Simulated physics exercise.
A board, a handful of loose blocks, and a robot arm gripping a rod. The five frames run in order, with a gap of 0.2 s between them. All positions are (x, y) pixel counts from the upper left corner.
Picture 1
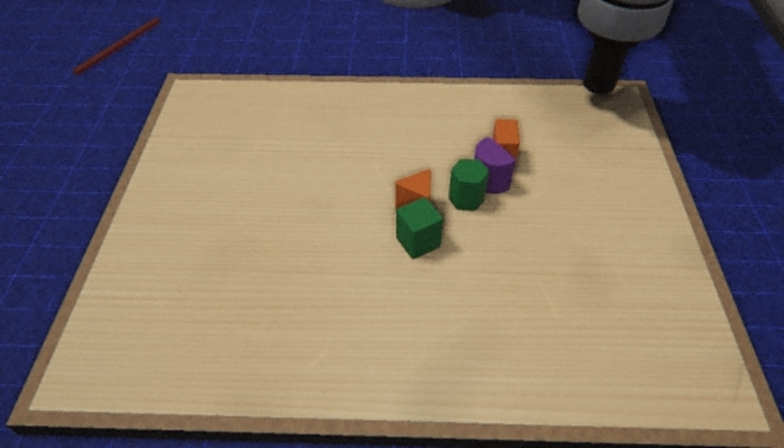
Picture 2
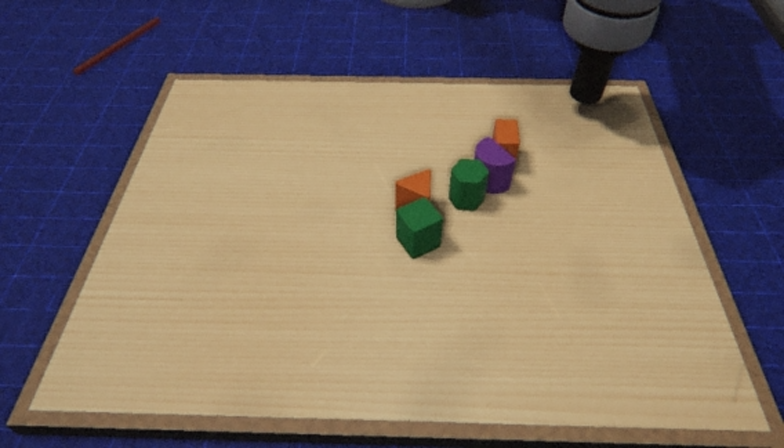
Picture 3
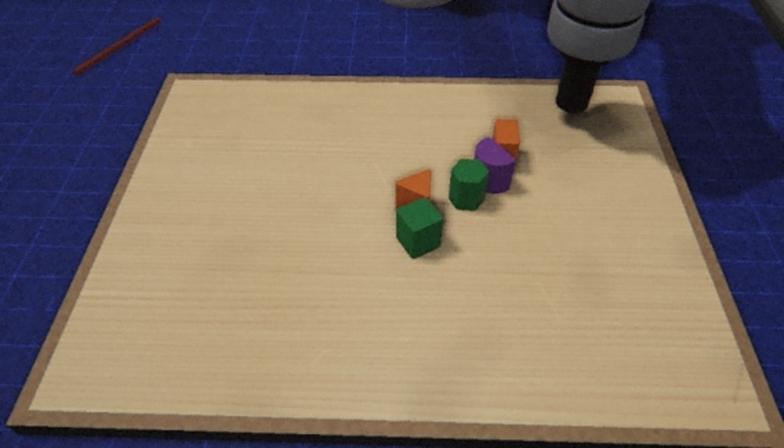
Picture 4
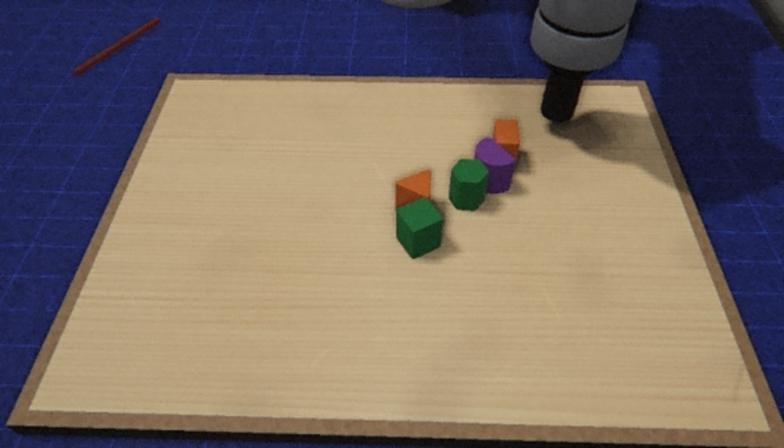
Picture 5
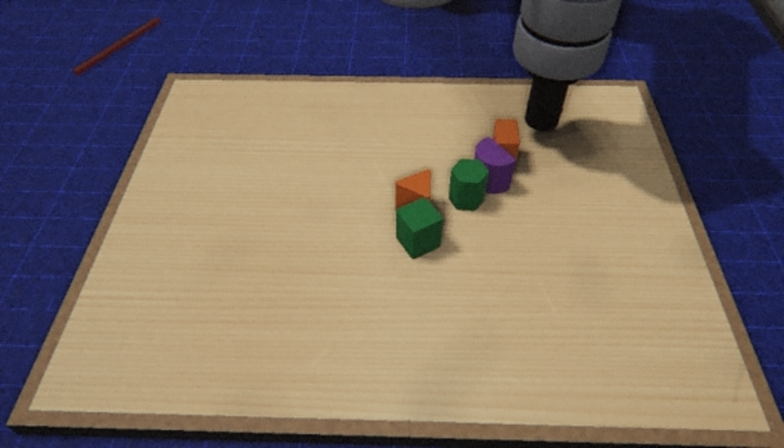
A robot arm holding a dark rod moves steadily down and to the left from the board's upper right corner, nearing the orange oblong block, while the green, purple and orange blocks on the wooden board stay still.
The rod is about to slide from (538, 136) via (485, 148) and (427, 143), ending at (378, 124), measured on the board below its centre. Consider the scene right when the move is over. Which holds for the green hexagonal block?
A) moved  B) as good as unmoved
Choice A: Moved.
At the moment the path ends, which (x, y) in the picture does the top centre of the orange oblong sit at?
The spot you're after is about (483, 140) in the image.
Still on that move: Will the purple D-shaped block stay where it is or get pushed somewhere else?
Shifted out of place.
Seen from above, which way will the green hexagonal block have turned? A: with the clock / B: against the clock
A: With the clock.
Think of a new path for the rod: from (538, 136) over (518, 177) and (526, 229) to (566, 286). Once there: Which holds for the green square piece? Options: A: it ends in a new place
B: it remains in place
Letter B.
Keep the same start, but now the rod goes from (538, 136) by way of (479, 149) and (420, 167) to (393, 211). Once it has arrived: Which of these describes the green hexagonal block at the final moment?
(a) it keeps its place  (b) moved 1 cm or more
b - moved 1 cm or more.
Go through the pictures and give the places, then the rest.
The first picture shows rod tip at (599, 86); block tops, orange triangular piece at (418, 182); green hexagonal block at (470, 170); purple D-shaped block at (493, 152); orange oblong at (508, 131).
The second picture shows rod at (585, 95); blocks unchanged.
The third picture shows rod at (571, 104); blocks unchanged.
The fourth picture shows rod at (557, 113); blocks unchanged.
The fifth picture shows rod at (541, 122); orange triangular piece at (418, 182); green hexagonal block at (470, 170); purple D-shaped block at (493, 152); orange oblong at (508, 131).
The first path, step by step. One third of the way, rod at (485, 134); green hexagonal block at (465, 177), turned 15° clockwise; purple D-shaped block at (489, 160), turned 20° anticlockwise; orange oblong at (491, 140), turned 75° anticlockwise.
Two thirds of the way, rod at (427, 128); green hexagonal block at (465, 179), turned 25° clockwise; purple D-shaped block at (488, 162), turned 30° anticlockwise; orange oblong at (483, 140), turned 100° anticlockwise.
At the end, rod at (377, 109); orange triangular piece in place; green hexagonal block at (465, 179), turned 25° clockwise; purple D-shaped block at (488, 162), turned 30° anticlockwise; orange oblong at (483, 140), turned 100° anticlockwise.
